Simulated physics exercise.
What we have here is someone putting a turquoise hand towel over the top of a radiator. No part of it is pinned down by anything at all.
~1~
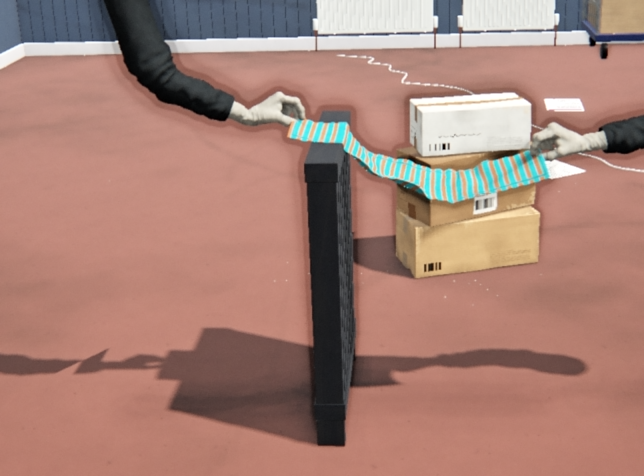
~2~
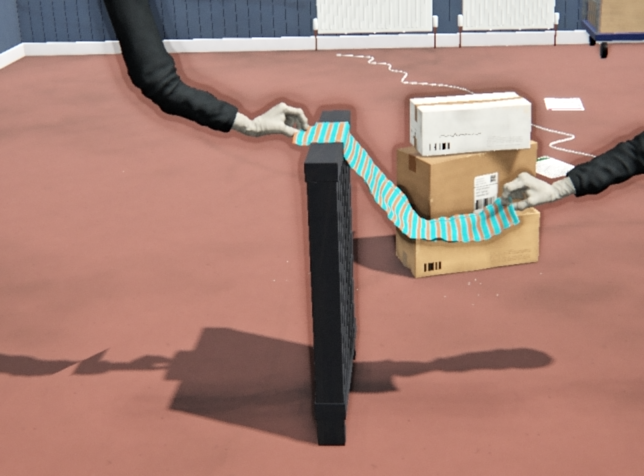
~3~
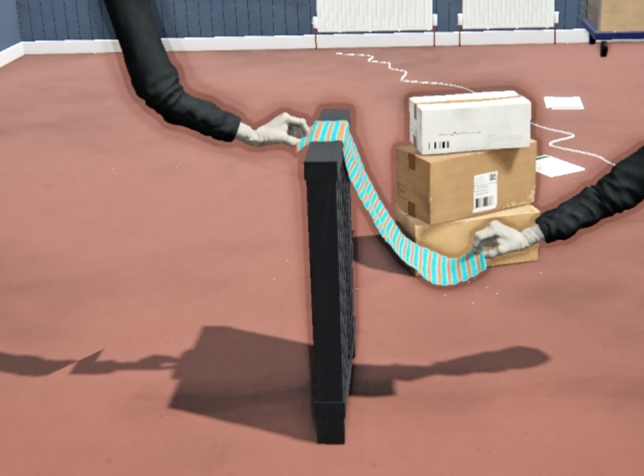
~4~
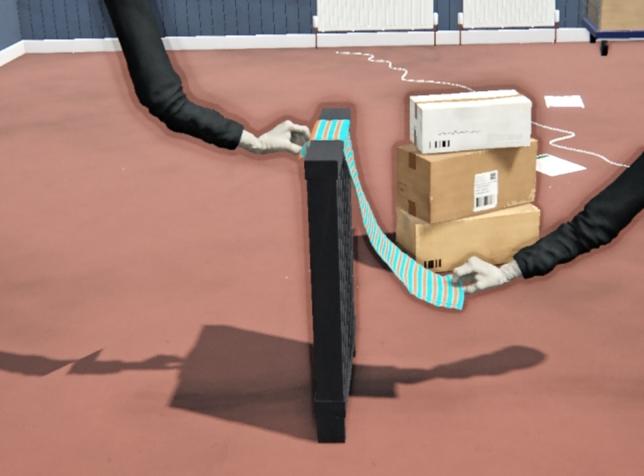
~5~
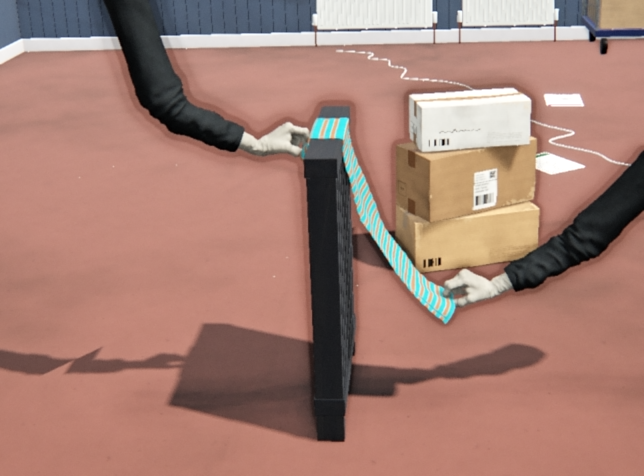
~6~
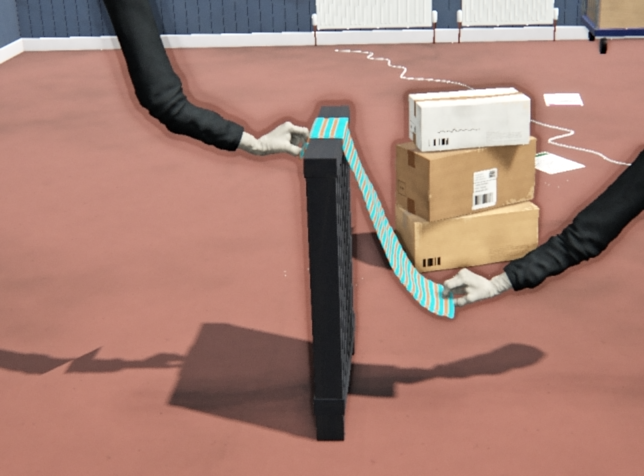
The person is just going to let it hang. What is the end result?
In the end it falls to the right.
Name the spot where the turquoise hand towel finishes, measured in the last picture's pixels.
Once it stops, its middle sits at (381, 393).
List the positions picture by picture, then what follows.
In the first frame, left end (292, 138); right end (545, 179); top of the radiator (321, 167).
In the second frame, left end (298, 144); right end (515, 225).
In the third frame, left end (301, 150); right end (482, 271); top of the radiator (320, 165).
In the fourth frame, left end (304, 156); right end (456, 308).
In the fifth frame, left end (304, 157); right end (443, 321).
In the sixth frame, left end (302, 157); right end (448, 317); far more of it on the right.
Then, 0.38 s past the final frame, hand towel clear of the top and falling near (379, 316).
Then, 0.66 s past the final frame, hand towel in a heap on the floor near (381, 392).
When it is over, hand towel in a heap on the floor near (381, 393). The turquoise hand towel is pulled rightwards.
